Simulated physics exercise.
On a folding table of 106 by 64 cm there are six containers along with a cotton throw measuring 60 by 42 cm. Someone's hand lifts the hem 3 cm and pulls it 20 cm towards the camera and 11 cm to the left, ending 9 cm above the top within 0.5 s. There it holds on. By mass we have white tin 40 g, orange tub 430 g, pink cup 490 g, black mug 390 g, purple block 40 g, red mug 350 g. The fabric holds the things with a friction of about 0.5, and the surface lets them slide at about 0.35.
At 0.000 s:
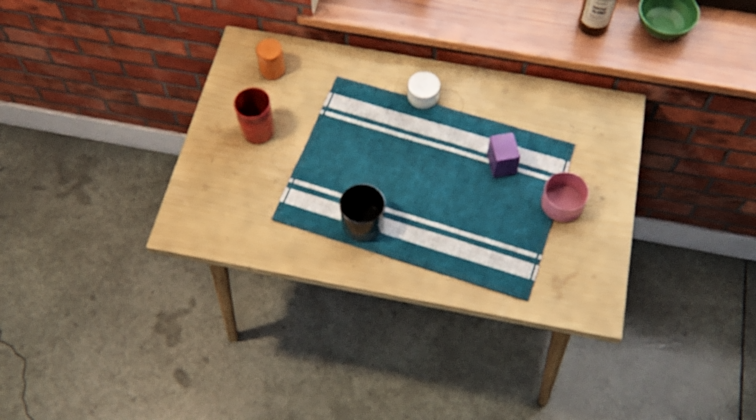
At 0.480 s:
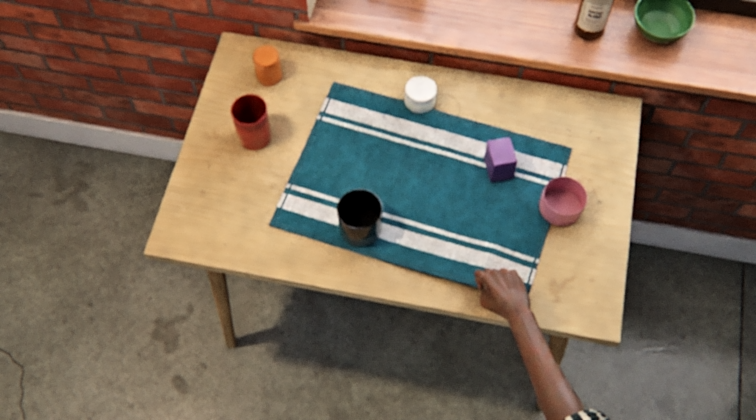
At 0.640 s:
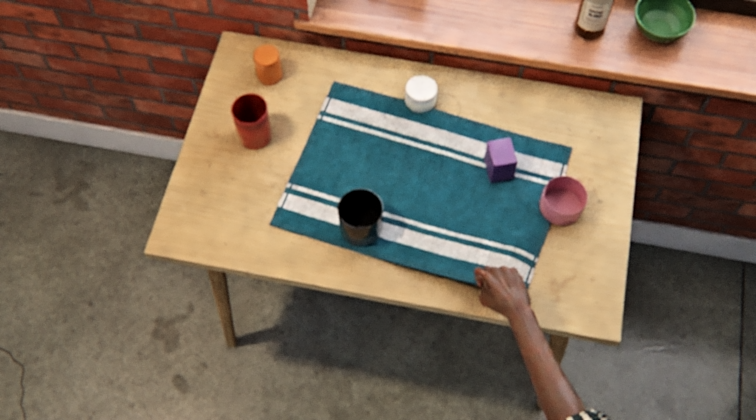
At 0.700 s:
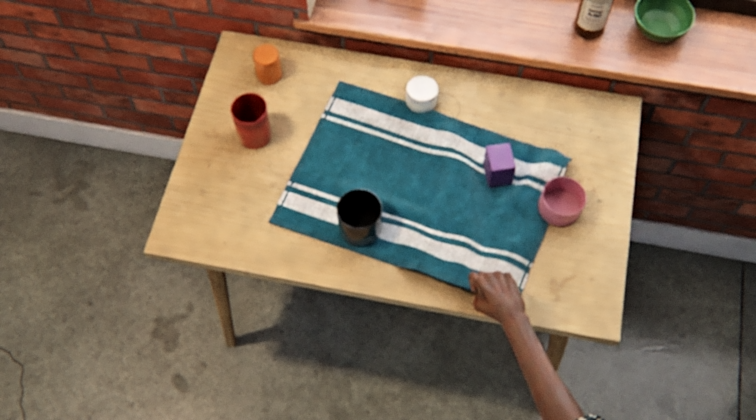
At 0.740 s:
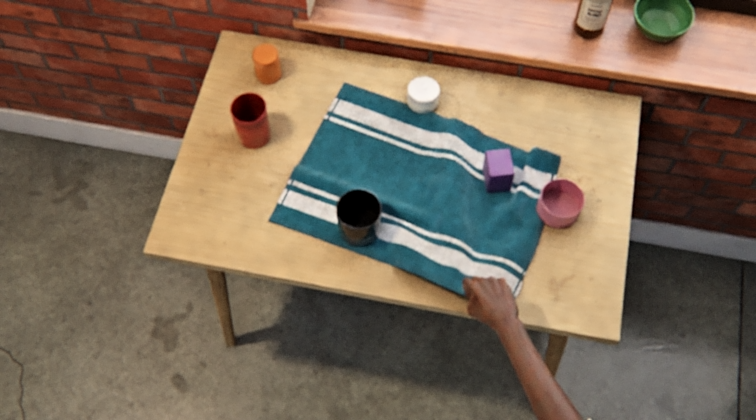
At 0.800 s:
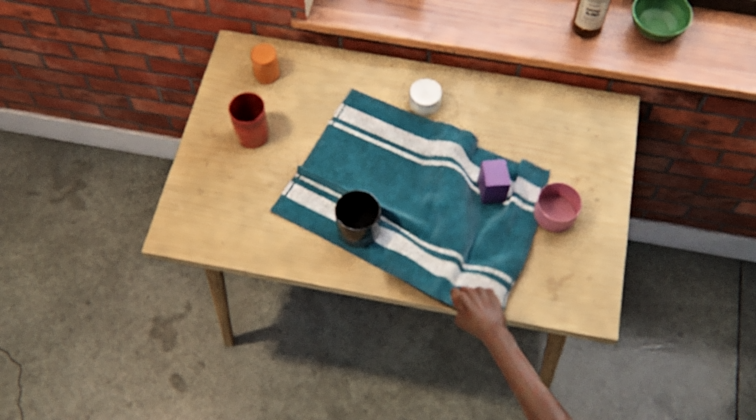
A hand reaches in from the lower right, grips the near edge of a teal cloth with white stripes, and drags it toward the viewer and slightly left, wrinkling it and shifting the purple block and pink cup slightly. The cloth lies on a wooden table, seen from above beside a brick wall. A black mug sits front, red and orange containers left, and a white tin behind.
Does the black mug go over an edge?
It is going to keep its support.
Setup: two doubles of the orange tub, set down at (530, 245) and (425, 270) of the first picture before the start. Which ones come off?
Log, listed order - lost / lost.
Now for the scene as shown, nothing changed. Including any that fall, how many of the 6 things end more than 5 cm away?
My count is 2.
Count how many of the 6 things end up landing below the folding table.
0 of them.
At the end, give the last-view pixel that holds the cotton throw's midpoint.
Its centre lands at about (437, 257).
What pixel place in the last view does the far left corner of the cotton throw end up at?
Look around (427, 123) in the last picture - that's where it comes to rest.
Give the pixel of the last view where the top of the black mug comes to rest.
(364, 243).
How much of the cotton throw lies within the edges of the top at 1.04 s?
Roughly 85% of it.
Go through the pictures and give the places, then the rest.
The first picture shows black mug (362, 204); cotton throw corners (271, 220) (337, 76) (575, 145) (528, 301).
The second picture shows cotton throw corners (269, 225) (334, 82); grip (482, 289).
The third picture shows cotton throw corners (269, 225) (334, 81); grip (482, 286).
The fourth picture shows purple block (501, 157); cotton throw corners (269, 223) (340, 81); grip (476, 291).
The fifth picture shows pink cup (562, 198); purple block (500, 162); white tin (424, 89); cotton throw corners (269, 221) (344, 82); grip (470, 297).
The sixth picture shows black mug (358, 210); cotton throw corners (270, 211) (352, 88) (550, 171); grip (458, 307).
At 0.88 s, 95 % of the cotton throw is still over the top; black mug 2 cm off its start, purple block 12 cm off its start, pink cup 4 cm off its start.
At 0.96 s, 90 % of the cotton throw is still over the top; black mug 4 cm off its start, purple block 18 cm off its start, pink cup 5 cm off its start.
At 1.04 s, 85 % of the cotton throw is still over the top; black mug 7 cm off its start at (364, 235), purple block 22 cm off its start at (478, 234), pink cup 5 cm off its start at (556, 212).
At 1.12 s, 80 % of the cotton throw is still over the top; black mug 8 cm off its start, purple block 25 cm off its start, pink cup 5 cm off its start.
At 2.72 s, 80 % of the cotton throw is still over the top; black mug 9 cm off its start at (364, 243), purple block 25 cm off its start at (496, 249), pink cup 5 cm off its start at (556, 212), white tin 2 cm off its start at (426, 93).
